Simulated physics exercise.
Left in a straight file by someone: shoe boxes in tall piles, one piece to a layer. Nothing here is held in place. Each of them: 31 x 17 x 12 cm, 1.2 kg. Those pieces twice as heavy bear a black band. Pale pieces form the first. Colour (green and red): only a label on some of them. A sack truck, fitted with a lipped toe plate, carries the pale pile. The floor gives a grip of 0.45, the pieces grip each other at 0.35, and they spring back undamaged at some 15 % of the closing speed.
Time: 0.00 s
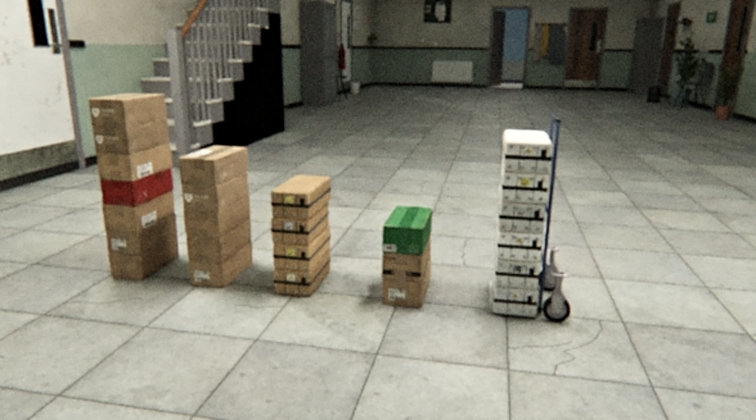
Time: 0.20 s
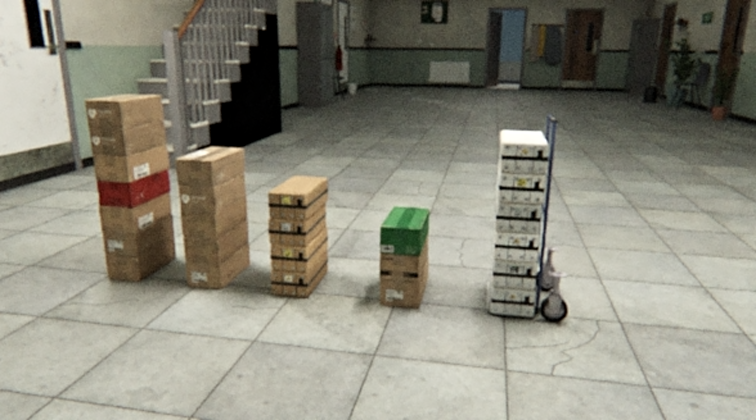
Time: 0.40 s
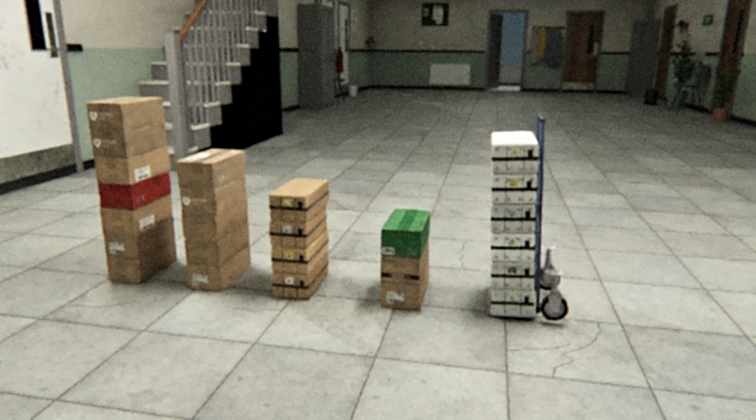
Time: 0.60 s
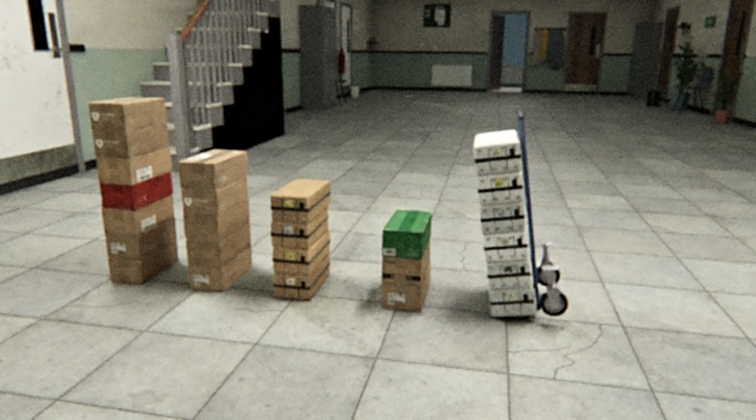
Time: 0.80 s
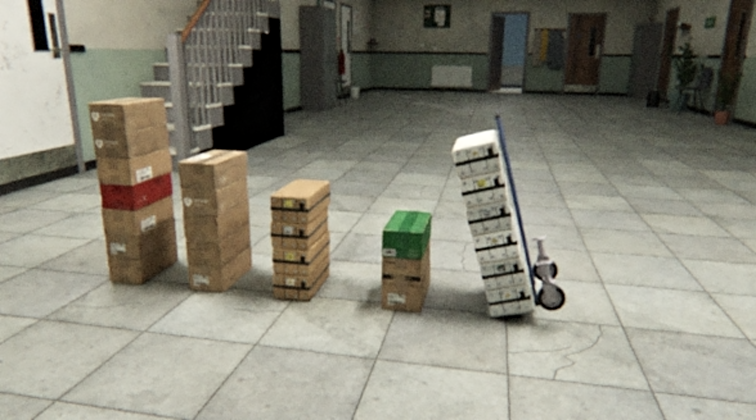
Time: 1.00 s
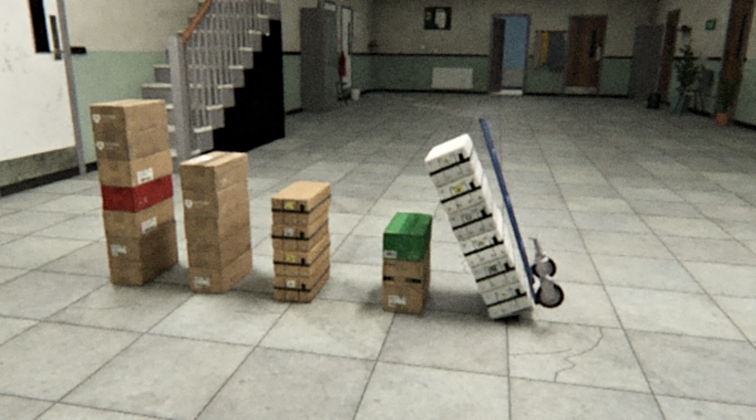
White stack of boxes on a blue hand truck tilting steadily left toward four shorter, motionless stacks of boxes in a hallway.
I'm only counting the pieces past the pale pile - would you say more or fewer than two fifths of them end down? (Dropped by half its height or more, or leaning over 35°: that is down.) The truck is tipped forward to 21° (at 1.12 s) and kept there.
I'd guess the down share ends up smaller than two fifths.
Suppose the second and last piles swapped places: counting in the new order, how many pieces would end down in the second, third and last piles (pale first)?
Count of fallen pieces - second: 6; third: 3; last: 1.
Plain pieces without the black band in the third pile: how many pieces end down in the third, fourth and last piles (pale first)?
Third 1, fourth 0, last 0.
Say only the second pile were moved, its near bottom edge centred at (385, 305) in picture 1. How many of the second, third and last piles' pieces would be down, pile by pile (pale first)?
Down counts: Second 2, third 1, last 0.
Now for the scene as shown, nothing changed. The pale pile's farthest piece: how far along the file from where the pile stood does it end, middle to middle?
Some 80 centimetres along the file.
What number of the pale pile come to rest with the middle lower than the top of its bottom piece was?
That makes 3 in all.
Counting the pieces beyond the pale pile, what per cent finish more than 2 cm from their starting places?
It comes to 25 percent shifted.
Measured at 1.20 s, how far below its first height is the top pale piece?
Some 10 centimetres.
By 1.20 s, 6 of the pale pile down; none of the 19 other boxes down, 1 disturbed; green box moved 19 mm.
By 1.54 s, 6 of the pale pile down; none of the 19 other boxes down, 6 disturbed; green box tilted 9°.
When it is over (2.4 s), 5 of the pale pile down; 2 of the 19 other boxes down; green box tilted 43°, 59 mm lower; red box unmoved. That is 11 per cent. In pixels of the last frame, middles, green box near (357, 244), red box near (139, 191).
